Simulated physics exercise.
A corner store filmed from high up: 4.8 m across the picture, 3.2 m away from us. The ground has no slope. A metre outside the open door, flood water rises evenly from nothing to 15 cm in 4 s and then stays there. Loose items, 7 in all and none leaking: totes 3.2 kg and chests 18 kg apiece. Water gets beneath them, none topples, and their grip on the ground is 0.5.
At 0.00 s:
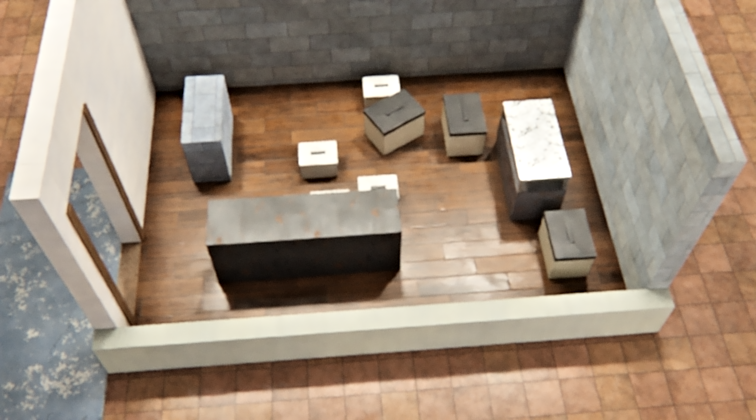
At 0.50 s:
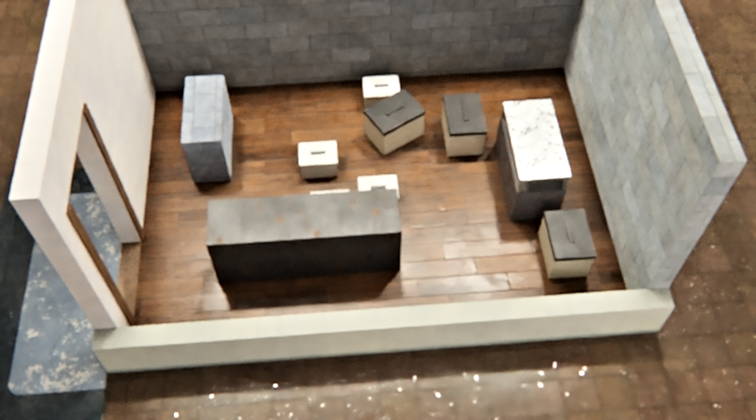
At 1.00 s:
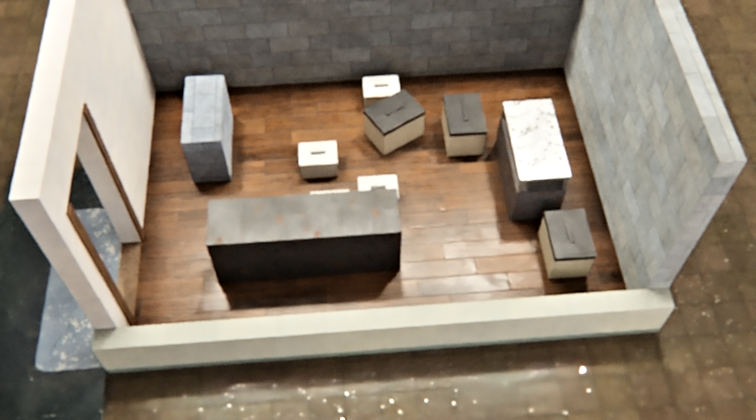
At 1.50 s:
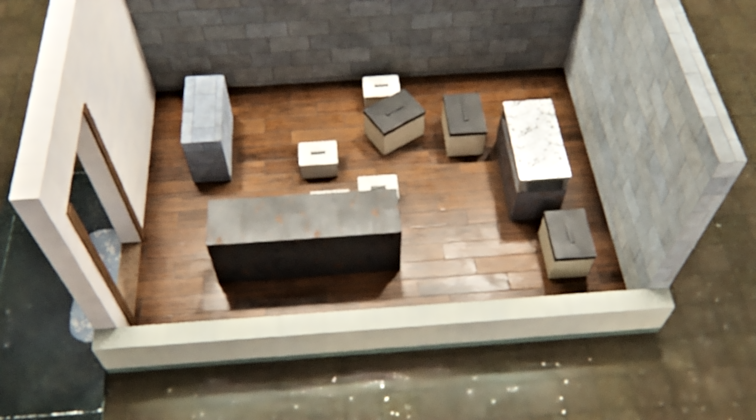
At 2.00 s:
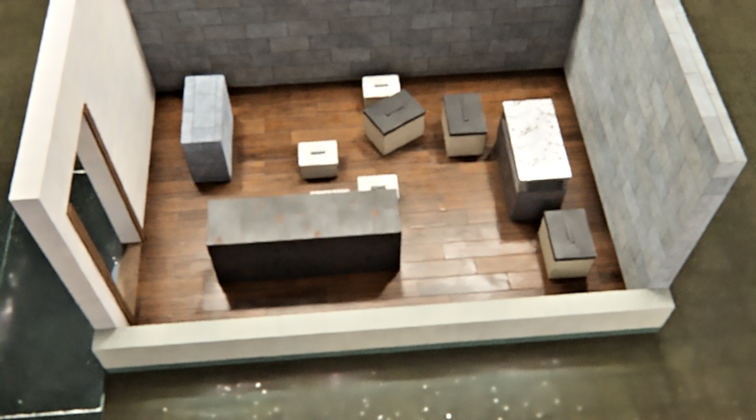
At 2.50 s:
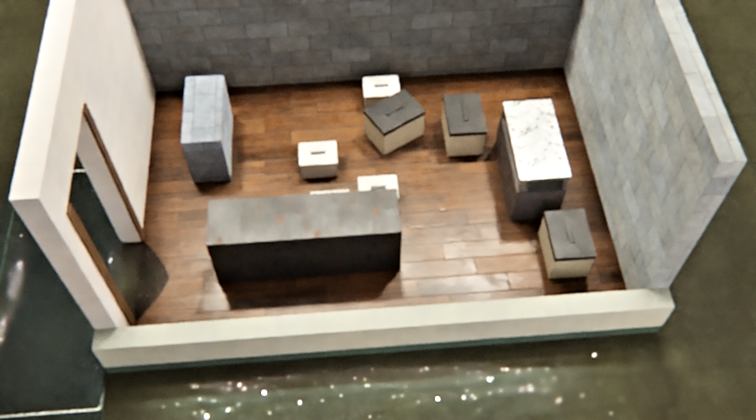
Dark water spreading over the paved ground around a roofless corner store, then darkening the floor just inside its open left doorway.
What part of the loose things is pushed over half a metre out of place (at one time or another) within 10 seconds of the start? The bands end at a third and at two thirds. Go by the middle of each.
Share: Less than a third.
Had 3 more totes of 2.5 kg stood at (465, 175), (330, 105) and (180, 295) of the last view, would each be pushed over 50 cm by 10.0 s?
In turn: Less, over, more.
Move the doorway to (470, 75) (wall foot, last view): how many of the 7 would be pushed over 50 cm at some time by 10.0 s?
In that case 4 of them.
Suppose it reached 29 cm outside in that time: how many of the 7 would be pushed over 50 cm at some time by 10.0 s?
In that case 3 of them.
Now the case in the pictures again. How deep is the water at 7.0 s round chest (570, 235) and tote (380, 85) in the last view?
About 3 and 2 cm.
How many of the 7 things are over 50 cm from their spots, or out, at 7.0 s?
By then 0.
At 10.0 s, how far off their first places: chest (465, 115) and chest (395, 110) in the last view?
In that order: 0 cm, 0 cm.
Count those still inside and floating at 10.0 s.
At that moment 0.
After 3.5 s 0 of 7 are over 50 cm from their spots; 0 afloat.
After 4.5 s 0 of 7 are over 50 cm from their spots; 0 afloat.
After 7.0 s 0 of 7 are over 50 cm from their spots; 0 afloat.
After 10.0 s 1 of 7 are over 50 cm from their spots, and 1 have been at some point; 0 afloat.
